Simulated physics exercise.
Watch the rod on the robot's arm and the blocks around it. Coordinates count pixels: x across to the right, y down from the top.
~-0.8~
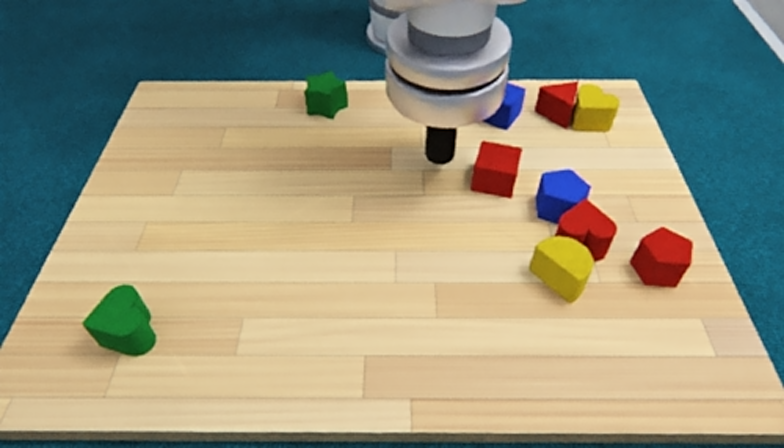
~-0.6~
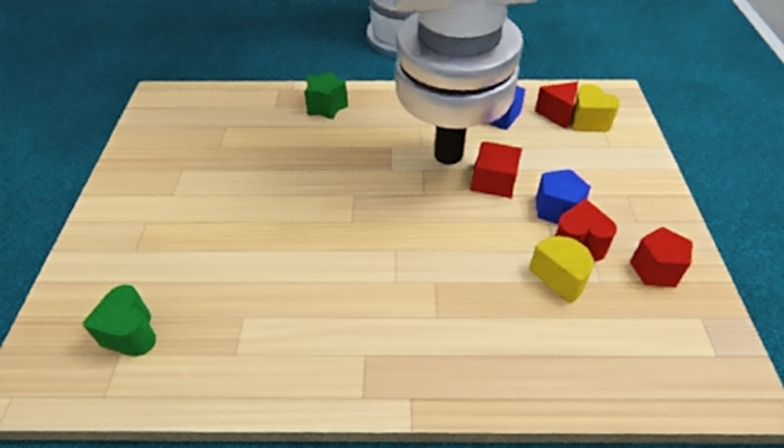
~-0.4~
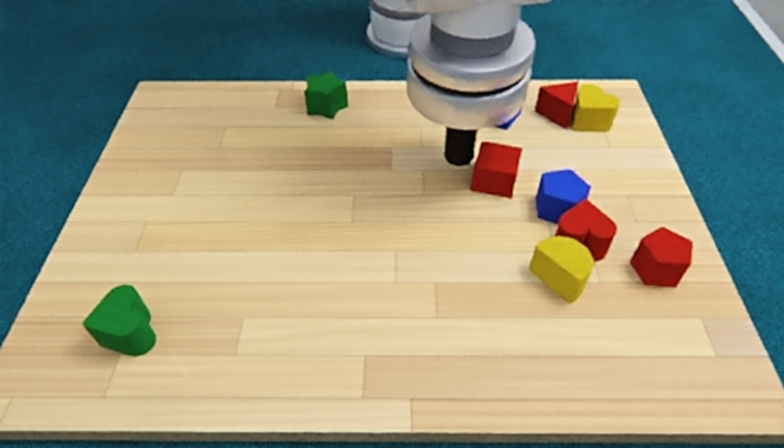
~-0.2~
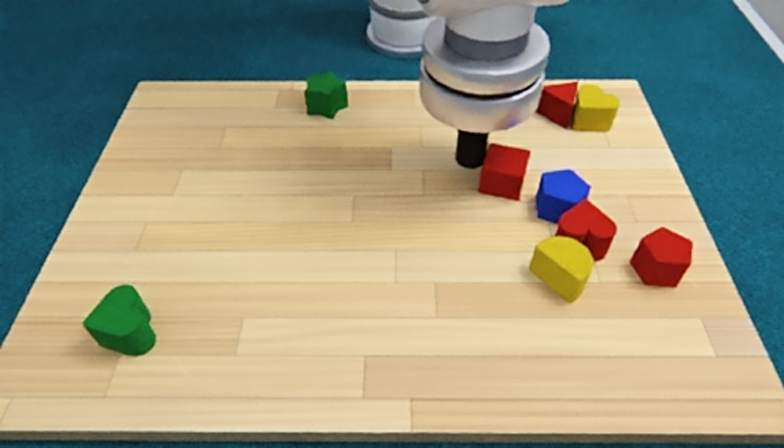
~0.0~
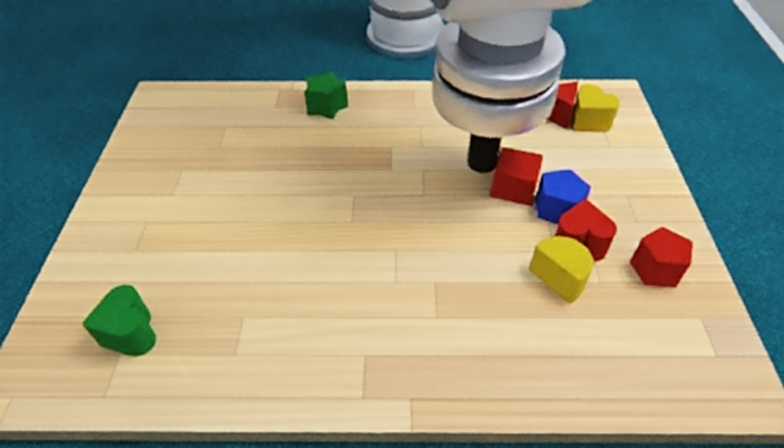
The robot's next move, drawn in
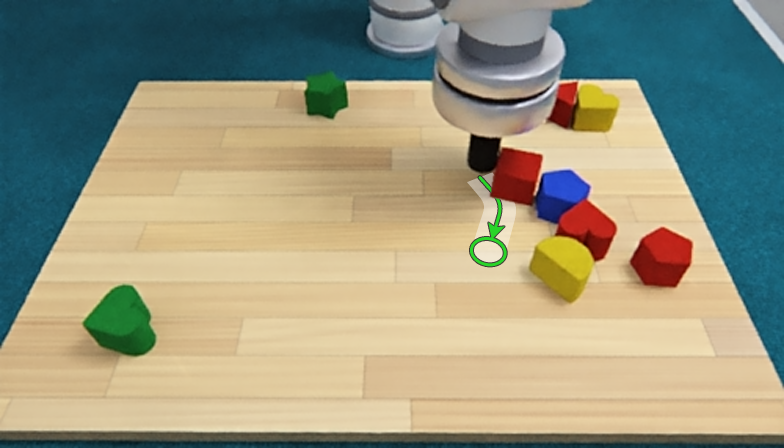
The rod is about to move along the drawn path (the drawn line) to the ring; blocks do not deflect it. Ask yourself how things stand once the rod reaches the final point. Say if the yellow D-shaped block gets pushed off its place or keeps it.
It is still on its spot.
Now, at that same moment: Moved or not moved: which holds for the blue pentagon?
The block you're asking about gets moved.
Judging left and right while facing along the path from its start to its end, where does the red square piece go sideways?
It will end up to the left.
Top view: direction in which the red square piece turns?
Looking down, my answer is that the red square piece rotates anticlockwise.
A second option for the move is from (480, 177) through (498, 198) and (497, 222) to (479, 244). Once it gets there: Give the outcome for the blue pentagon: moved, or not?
At the end, its place is different.
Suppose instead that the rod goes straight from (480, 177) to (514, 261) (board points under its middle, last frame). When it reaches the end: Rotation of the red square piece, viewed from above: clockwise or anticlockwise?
Anticlockwise.
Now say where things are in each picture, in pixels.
In the first frame, lower end of the rod at (440, 156), tops of blocks, red square piece at (499, 156), blue pentagon at (565, 184), yellow D-shaped block at (568, 254), red heart-shaped block at (588, 220).
In the second frame, rod at (449, 156), blocks as before.
In the third frame, rod at (459, 158), blocks as before.
In the fourth frame, rod at (470, 160), red square piece at (507, 158).
In the fifth frame, rod at (482, 164), red square piece at (519, 163), blue pentagon at (565, 184), yellow D-shaped block at (568, 254), red heart-shaped block at (588, 220).
The drawn path runs from (480, 177) through (498, 199) and (496, 225) to (488, 251).
The first path, step by step. One third of the way, rod at (500, 187); red square piece at (541, 173), turned 20° anticlockwise; blue pentagon at (590, 189); red heart-shaped block at (598, 225), turned 30° clockwise.
Two thirds of the way, rod at (499, 212); red square piece at (541, 174), turned 20° anticlockwise; blue pentagon at (591, 189); red heart-shaped block at (598, 225), turned 30° clockwise.
At the end, rod at (491, 239); red square piece at (541, 174), turned 20° anticlockwise; blue pentagon at (591, 189); yellow D-shaped block not moved; red heart-shaped block at (598, 225), turned 30° clockwise.
